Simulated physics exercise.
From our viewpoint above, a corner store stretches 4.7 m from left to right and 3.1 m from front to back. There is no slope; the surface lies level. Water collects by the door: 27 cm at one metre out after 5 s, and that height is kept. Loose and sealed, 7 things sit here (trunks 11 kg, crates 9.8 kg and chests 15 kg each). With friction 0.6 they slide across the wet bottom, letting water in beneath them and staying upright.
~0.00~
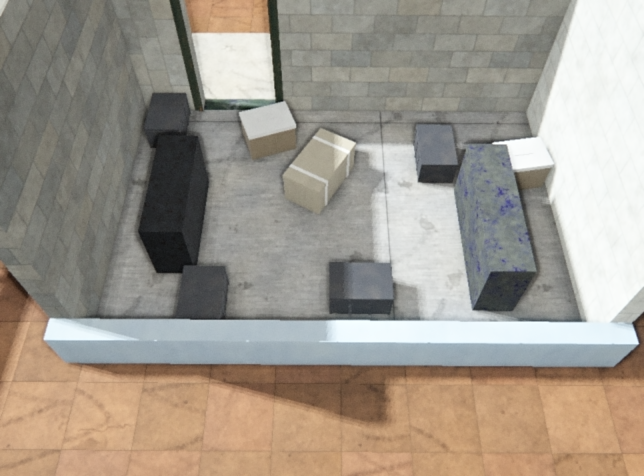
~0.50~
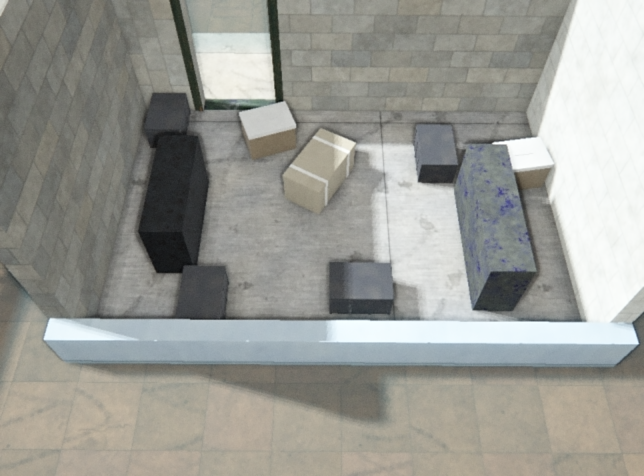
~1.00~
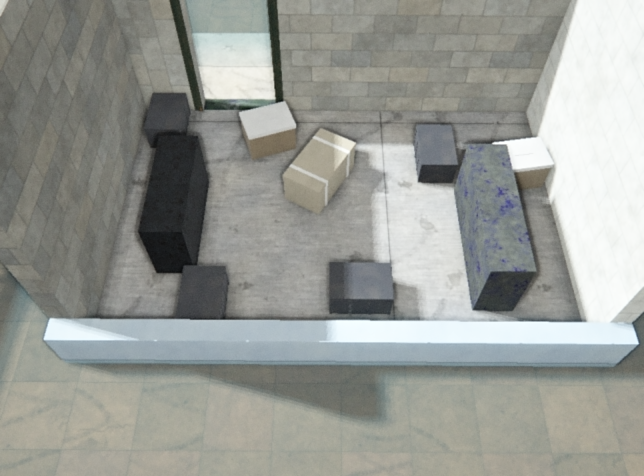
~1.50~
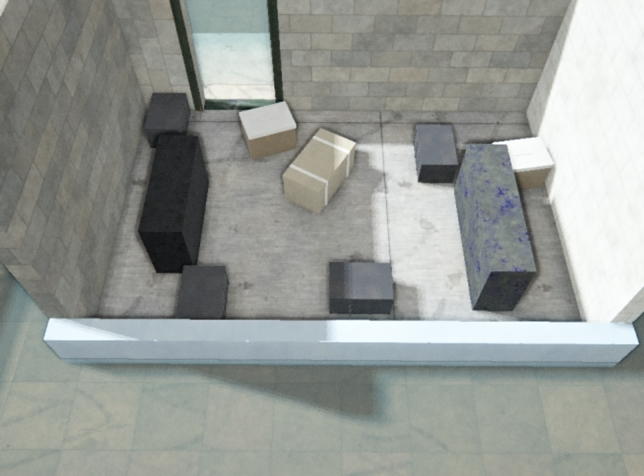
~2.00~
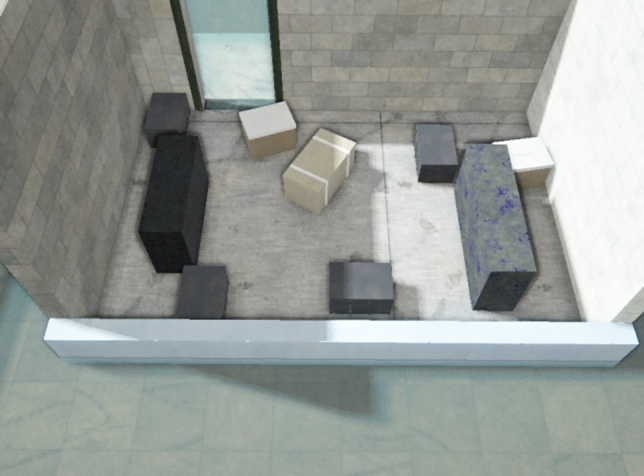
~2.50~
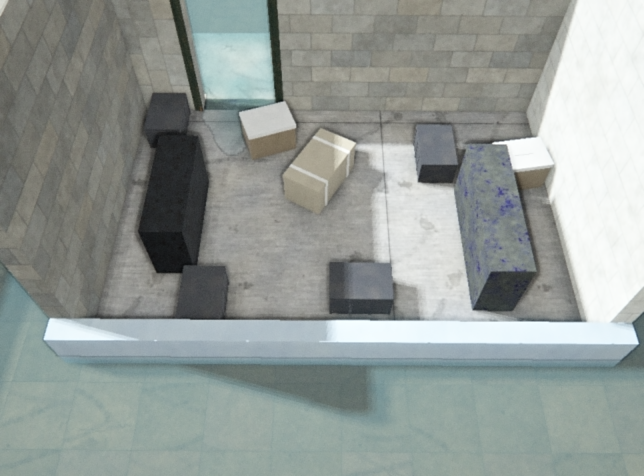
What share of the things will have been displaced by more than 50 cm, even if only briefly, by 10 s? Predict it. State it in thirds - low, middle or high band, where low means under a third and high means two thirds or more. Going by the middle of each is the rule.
Middle band.
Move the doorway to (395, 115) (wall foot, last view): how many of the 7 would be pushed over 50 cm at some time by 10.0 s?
Then the count would be 4.
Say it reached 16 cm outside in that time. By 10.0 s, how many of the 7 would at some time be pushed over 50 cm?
That would give 2.
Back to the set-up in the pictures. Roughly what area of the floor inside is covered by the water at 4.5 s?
That flooded area is roughly 4.5 m2.
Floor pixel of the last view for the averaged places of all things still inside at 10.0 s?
Near (372, 196).
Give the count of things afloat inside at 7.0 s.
2 of them.
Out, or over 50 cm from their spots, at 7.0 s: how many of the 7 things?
By then the count is 2.
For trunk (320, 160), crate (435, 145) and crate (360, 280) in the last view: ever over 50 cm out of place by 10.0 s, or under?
Same order as the question: Greater, smaller, greater.
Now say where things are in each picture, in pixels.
A trunk at (320, 159) rests on the ground; a crate at (437, 144) rests on the ground; water covers 0.0 m2; 0 of 7 have shifted, in the first picture.
A trunk at (320, 159) rests on the ground; a crate at (437, 144) rests on the ground; 0.0 m2 under water; 0 of 7 have shifted, in the second picture.
A trunk at (320, 159), on the bottom; a crate at (437, 144) rests on the ground; water covers 0.0 m2; 0 of 7 have shifted, in the third picture.
A trunk at (320, 159) rests on the ground; a crate at (437, 144) rests on the ground; 0.0 m2 under water; 0 of 7 have shifted, in the fourth picture.
A trunk at (320, 159), on the bottom; a crate at (437, 144), on the bottom; water covers 0.0 m2; 0 of 7 have shifted, in the fifth picture.
A trunk at (320, 159) rests on the ground; a crate at (437, 144) rests on the ground; 0.4 m2 under water; 0 of 7 have shifted, in the sixth picture.
After 3.5 s 0 of 7 are over 50 cm from their spots; 0 afloat.
After 4.5 s 0 of 7 are over 50 cm from their spots; 0 afloat.
After 7.0 s 2 of 7 are over 50 cm from their spots; 2 afloat.
After 10.0 s 3 of 7 are over 50 cm from their spots, and 3 have been at some point; 5 afloat.
